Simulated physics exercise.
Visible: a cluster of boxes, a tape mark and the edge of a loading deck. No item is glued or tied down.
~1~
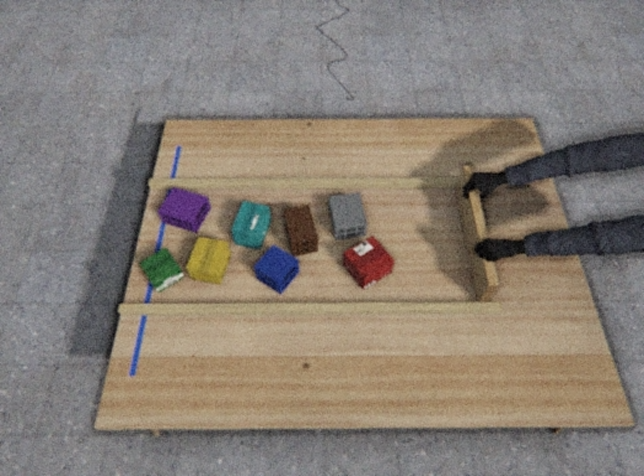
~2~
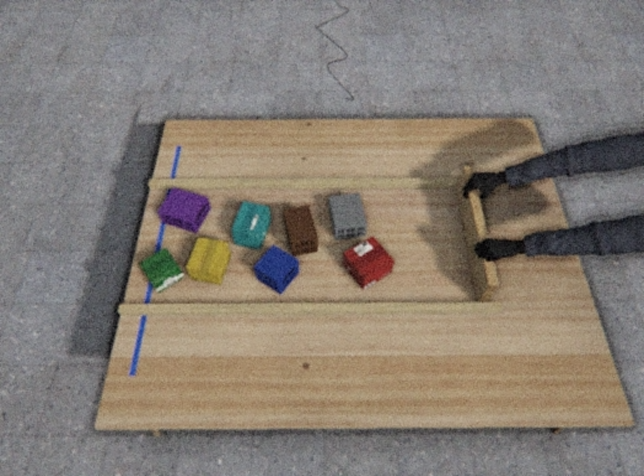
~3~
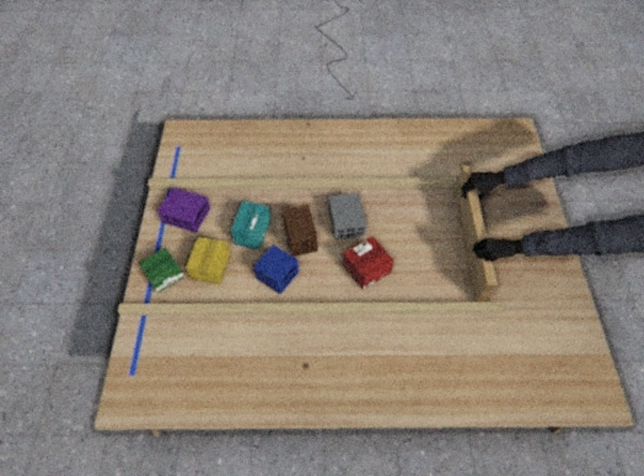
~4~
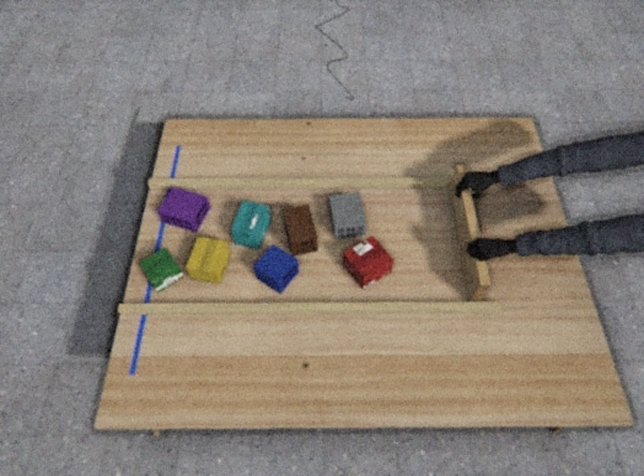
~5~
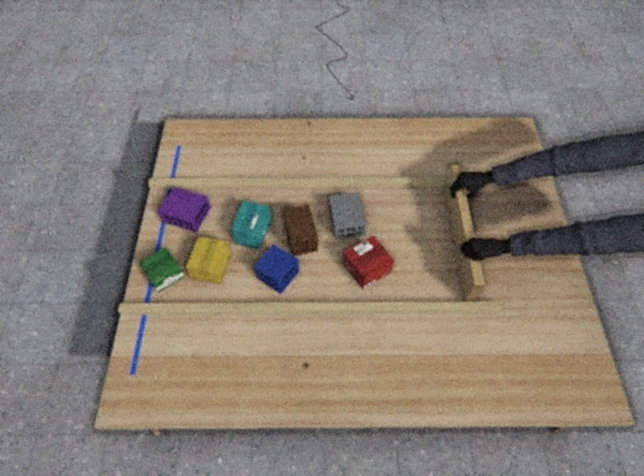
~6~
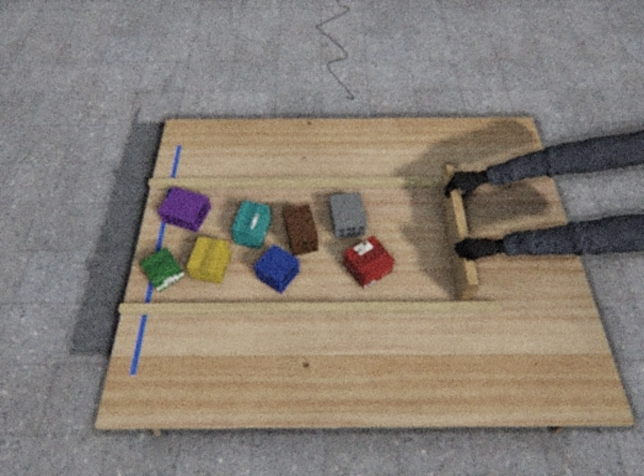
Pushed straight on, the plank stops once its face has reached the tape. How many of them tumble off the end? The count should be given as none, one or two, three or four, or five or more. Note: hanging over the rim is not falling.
Watching this, the number dropping off is more than four.
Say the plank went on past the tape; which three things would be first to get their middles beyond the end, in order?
First comes the green parcel, followed by the purple crate, and then the yellow box.
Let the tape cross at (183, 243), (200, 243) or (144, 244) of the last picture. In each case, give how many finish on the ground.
Try 1: 5; try 2: 4; try 3: 8.
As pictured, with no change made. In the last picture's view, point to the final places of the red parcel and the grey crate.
The first near (135, 255), the second near (146, 215).
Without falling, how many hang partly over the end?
The number overhanging is 2.
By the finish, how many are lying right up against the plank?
At rest, 2 are in contact.
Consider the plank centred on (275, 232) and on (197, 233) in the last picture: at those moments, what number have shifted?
At the first spot 8, then 8.
Soon after, none off yet; green parcel at rest near (162, 270); purple crate at rest near (185, 210); yellow box at rest near (210, 260).
Then, none off yet; green parcel at rest near (162, 270); purple crate at rest near (185, 210); yellow box moved a little near (203, 260).
Further on, two off so far; green parcel on the ground near (120, 313); purple crate falling near (132, 240); yellow box moved well along near (127, 264).
At rest, the number that fall off is five or more; fallen, brown crate, blue crate, turquoise parcel, yellow box, purple crate and green parcel.
